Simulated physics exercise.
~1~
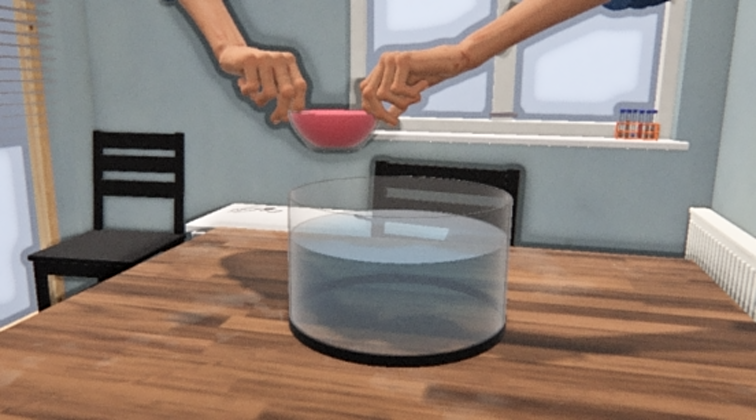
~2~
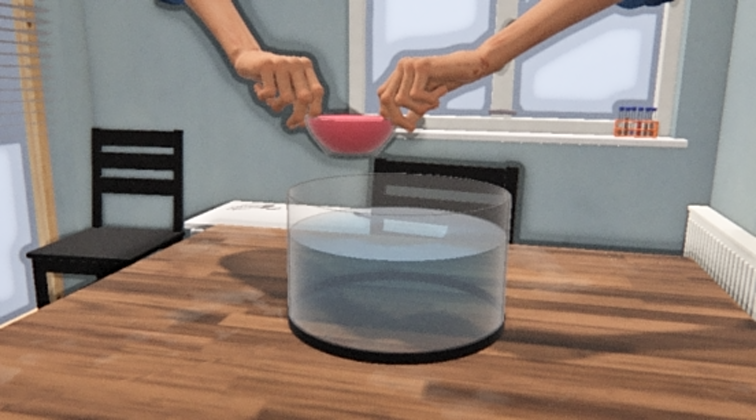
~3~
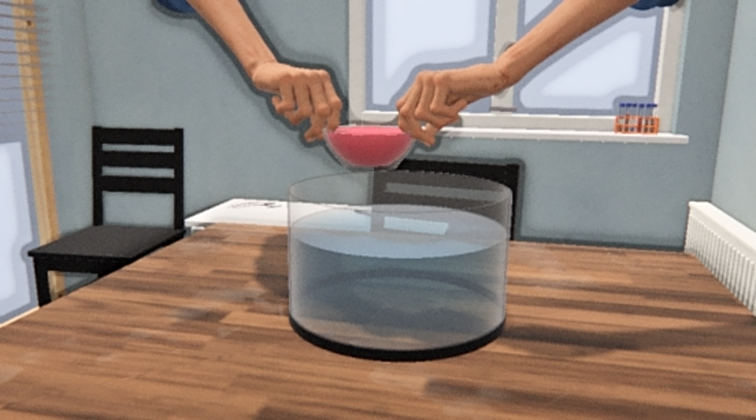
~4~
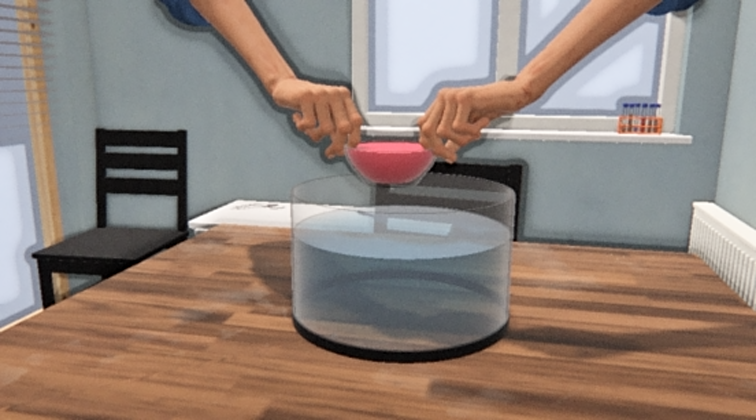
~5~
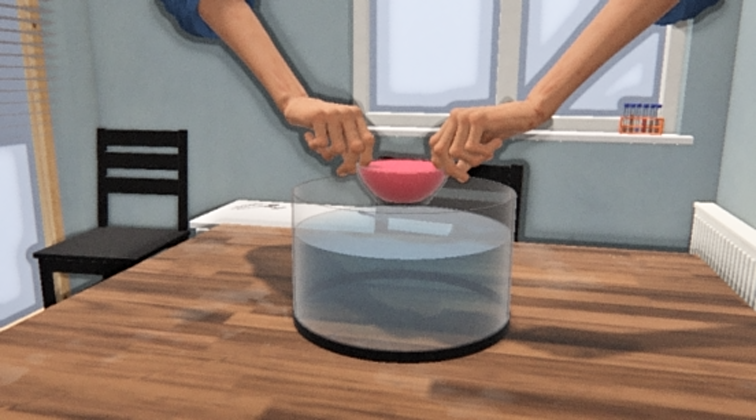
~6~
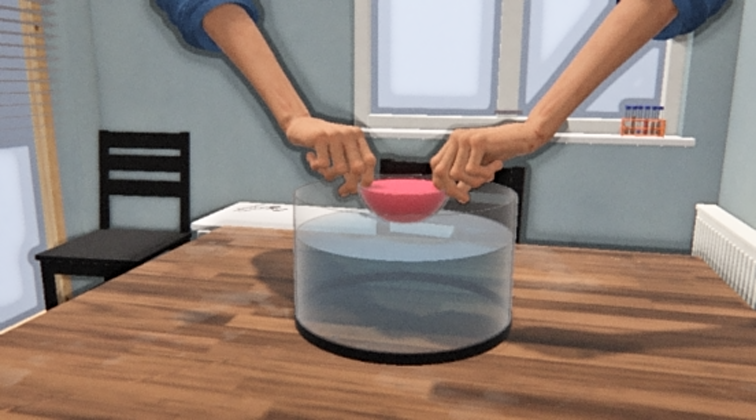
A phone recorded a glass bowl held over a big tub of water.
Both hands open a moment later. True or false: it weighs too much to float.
True.
Next, the bowl dips into the water.
After that, water pours in over its rim.
Finally, the bowl lies on the bottom.
